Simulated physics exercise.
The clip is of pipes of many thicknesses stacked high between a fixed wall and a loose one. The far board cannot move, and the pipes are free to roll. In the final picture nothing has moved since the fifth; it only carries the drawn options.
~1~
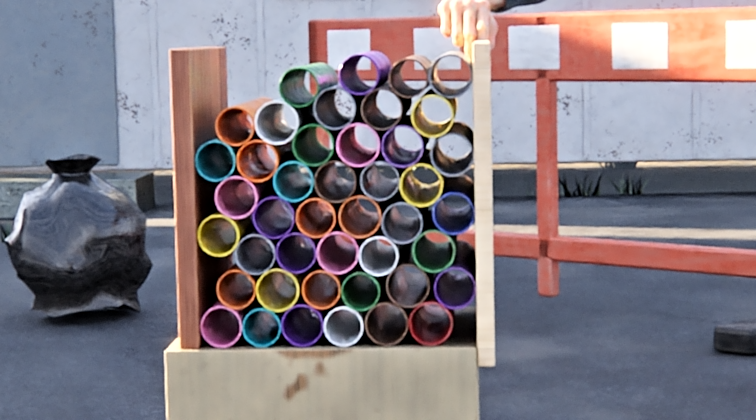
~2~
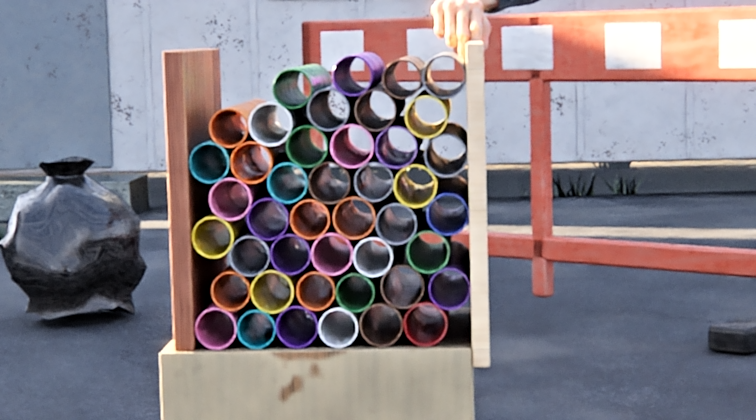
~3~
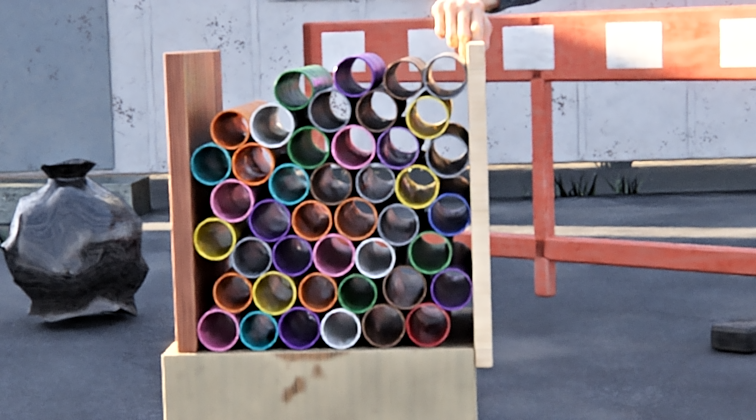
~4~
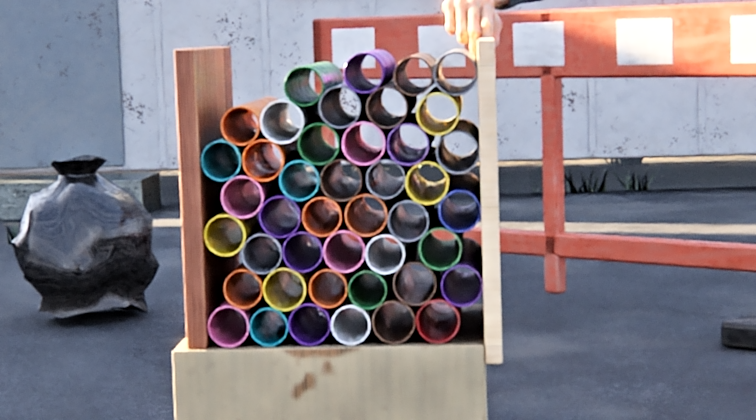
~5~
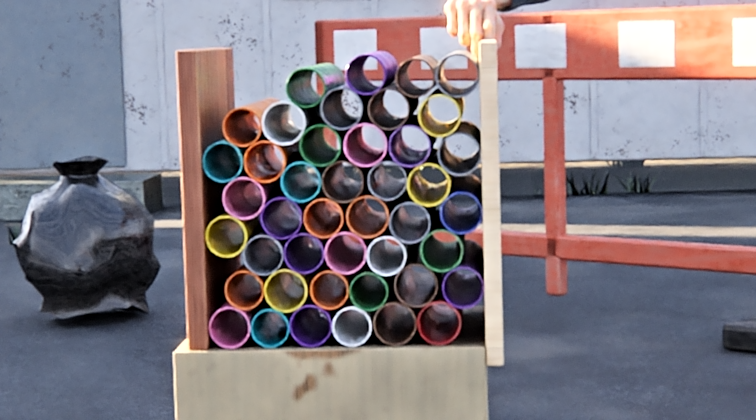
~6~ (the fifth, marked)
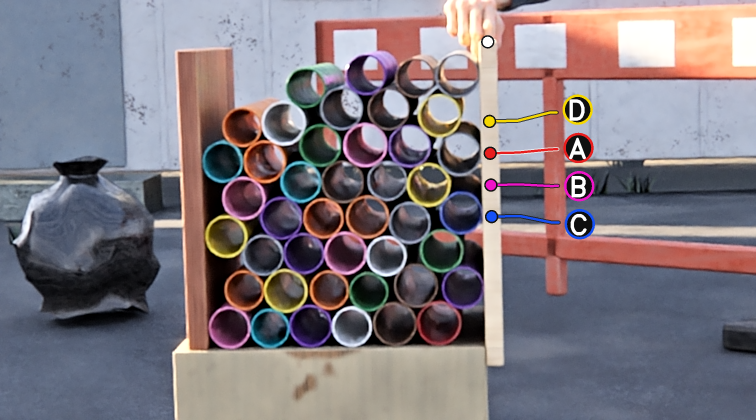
A hand held the top of the right side board beside a stack of colourful pipes on a wooden block, and nothing moved apart from the whole view shifting slightly from side to side.
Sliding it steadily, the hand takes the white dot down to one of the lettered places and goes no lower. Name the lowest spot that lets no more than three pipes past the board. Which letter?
Lower it to B and no more.
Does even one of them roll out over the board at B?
Yes.
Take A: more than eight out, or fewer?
Fewer than eight.
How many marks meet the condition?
Three of them.
On the marked copy, A at (490, 153); B at (491, 185); C at (492, 217); D at (490, 122); the white dot at (488, 42).
With B. Early on, top of the board (480, 105).
Further on, top of the board (482, 178).
At the end, top of the board (482, 185), one out over the board.
As for the rest, A one out over the board; C four out over the board; D none out over the board.
